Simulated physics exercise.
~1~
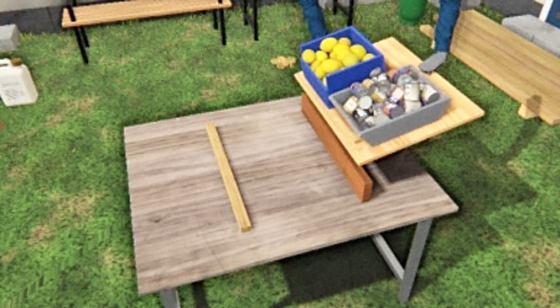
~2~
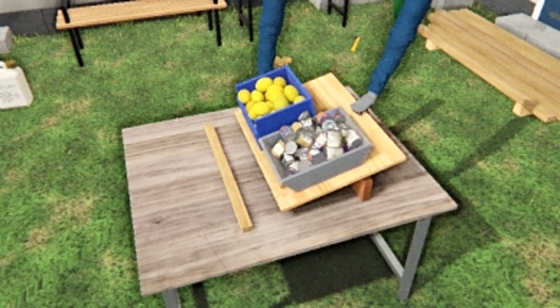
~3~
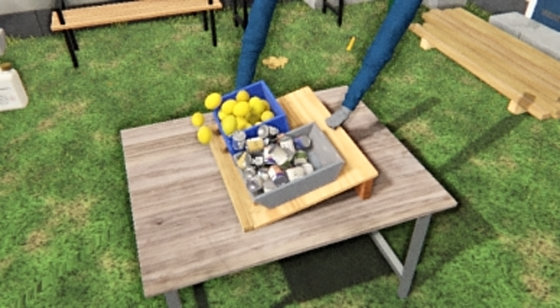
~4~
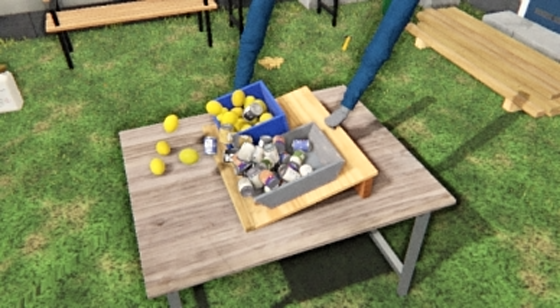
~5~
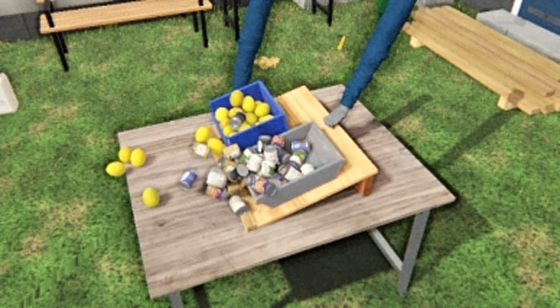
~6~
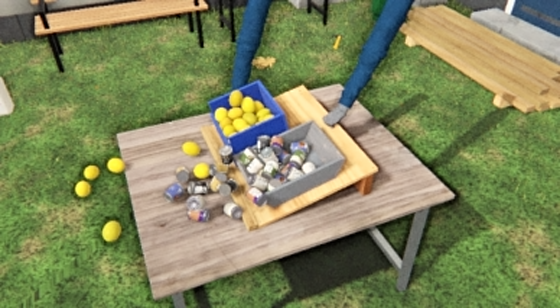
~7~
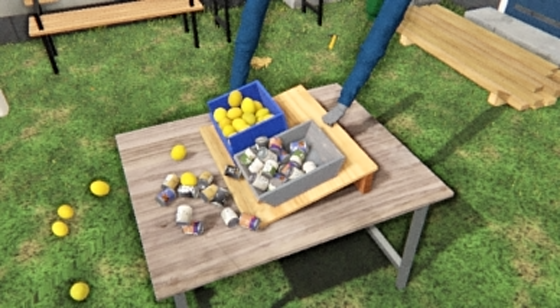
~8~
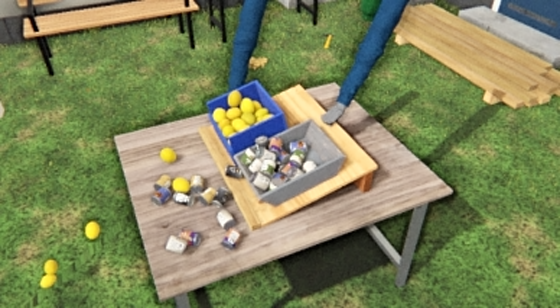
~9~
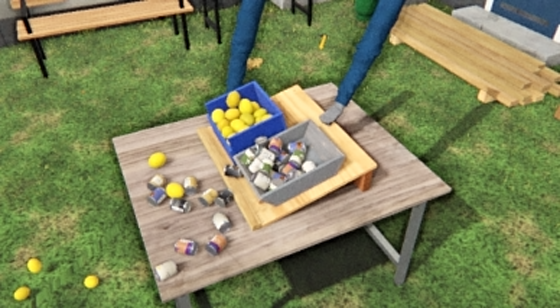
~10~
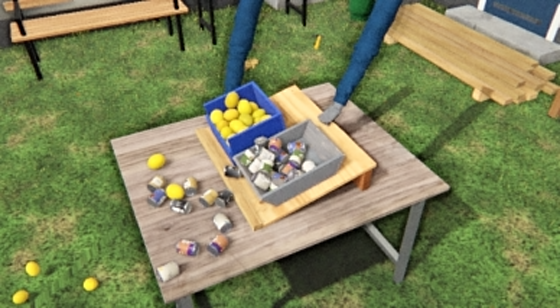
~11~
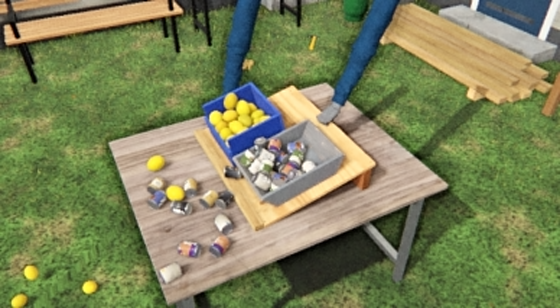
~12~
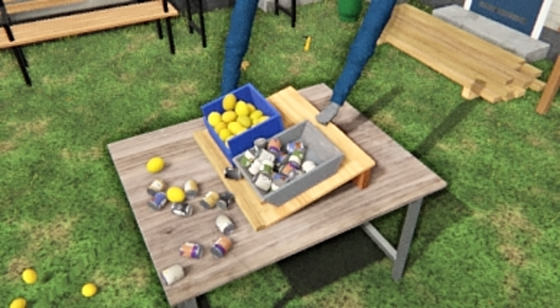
A tilted wooden board carrying a blue tote of lemons and a grey tote of small tins is swung down onto a table by two blue arms and stops abruptly; lemons and tins spill out leftward, some lemons dropping onto the grass, while both totes stay partly full.
